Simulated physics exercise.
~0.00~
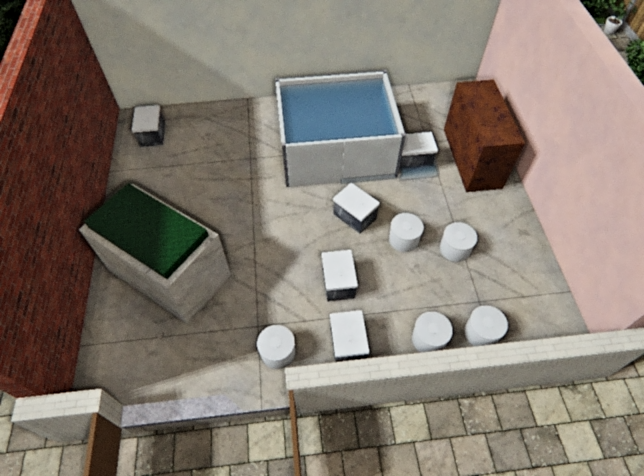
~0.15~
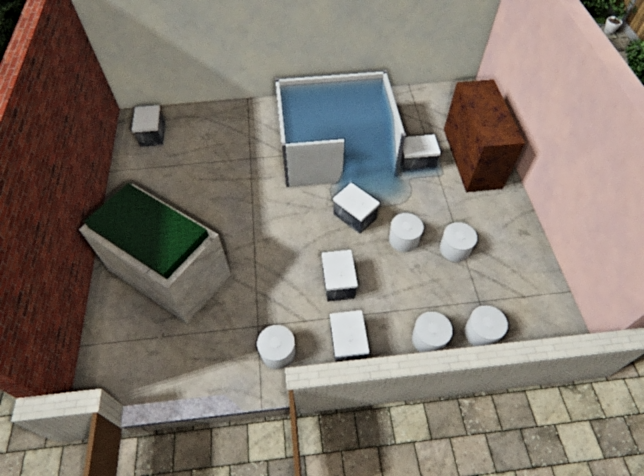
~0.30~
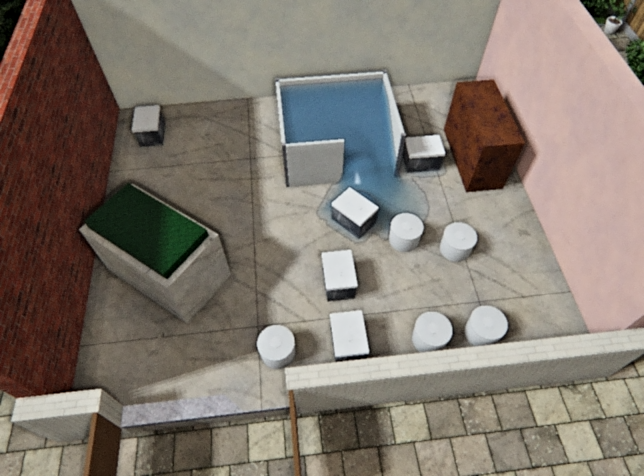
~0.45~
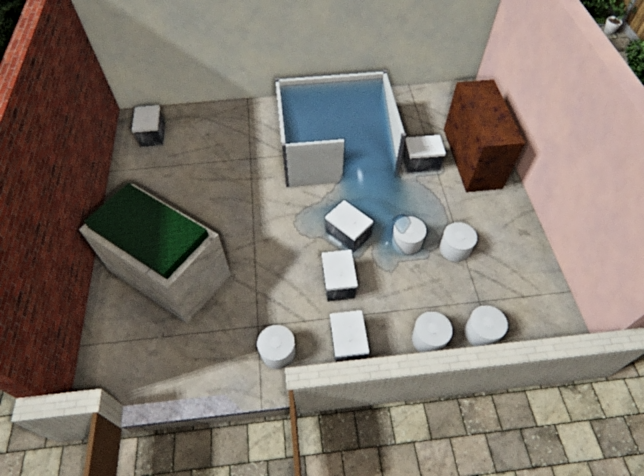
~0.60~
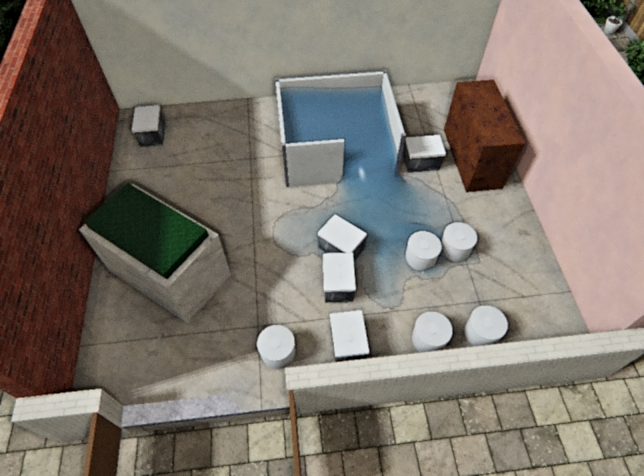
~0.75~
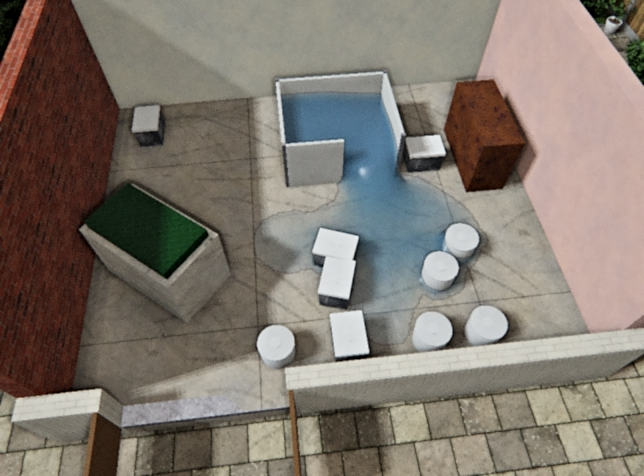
A walled tank opens and blue water spreads across the court, pushing white blocks and cylinders.
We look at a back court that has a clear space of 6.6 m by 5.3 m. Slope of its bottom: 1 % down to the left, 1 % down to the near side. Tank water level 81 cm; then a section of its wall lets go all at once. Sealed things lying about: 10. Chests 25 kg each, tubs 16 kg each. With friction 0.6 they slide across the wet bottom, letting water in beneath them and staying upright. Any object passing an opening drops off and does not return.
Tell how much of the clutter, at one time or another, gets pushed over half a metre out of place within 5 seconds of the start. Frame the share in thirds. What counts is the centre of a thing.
Two thirds and up.
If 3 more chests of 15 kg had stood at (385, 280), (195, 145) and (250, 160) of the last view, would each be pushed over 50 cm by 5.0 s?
Reading them off in order: Clears the mark, not beyond, not beyond.
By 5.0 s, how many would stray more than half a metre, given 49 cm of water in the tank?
Under that setup the answer is 5.
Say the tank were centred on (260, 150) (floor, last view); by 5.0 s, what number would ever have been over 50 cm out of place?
Count: 6.
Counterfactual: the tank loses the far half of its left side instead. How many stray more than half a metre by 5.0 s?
The answer then is 1.
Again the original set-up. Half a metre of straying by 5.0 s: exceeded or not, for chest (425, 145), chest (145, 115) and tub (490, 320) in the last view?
First falling below it, second falling below it, third exceeding it.
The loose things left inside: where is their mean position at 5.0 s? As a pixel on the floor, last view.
The average lands around (319, 250).
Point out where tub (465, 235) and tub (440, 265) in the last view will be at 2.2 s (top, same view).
Estimated pixels: (593, 312) and (499, 316).
After 1.1 s 3 of 10 are over 50 cm from their spots; 0 afloat.
After 2.2 s 7 of 10 are over 50 cm from their spots; 3 afloat.
After 3.5 s 8 of 10 are over 50 cm from their spots; 3 afloat.
After 5.0 s 8 of 10 are over 50 cm from their spots, and 8 have been at some point; 3 afloat.
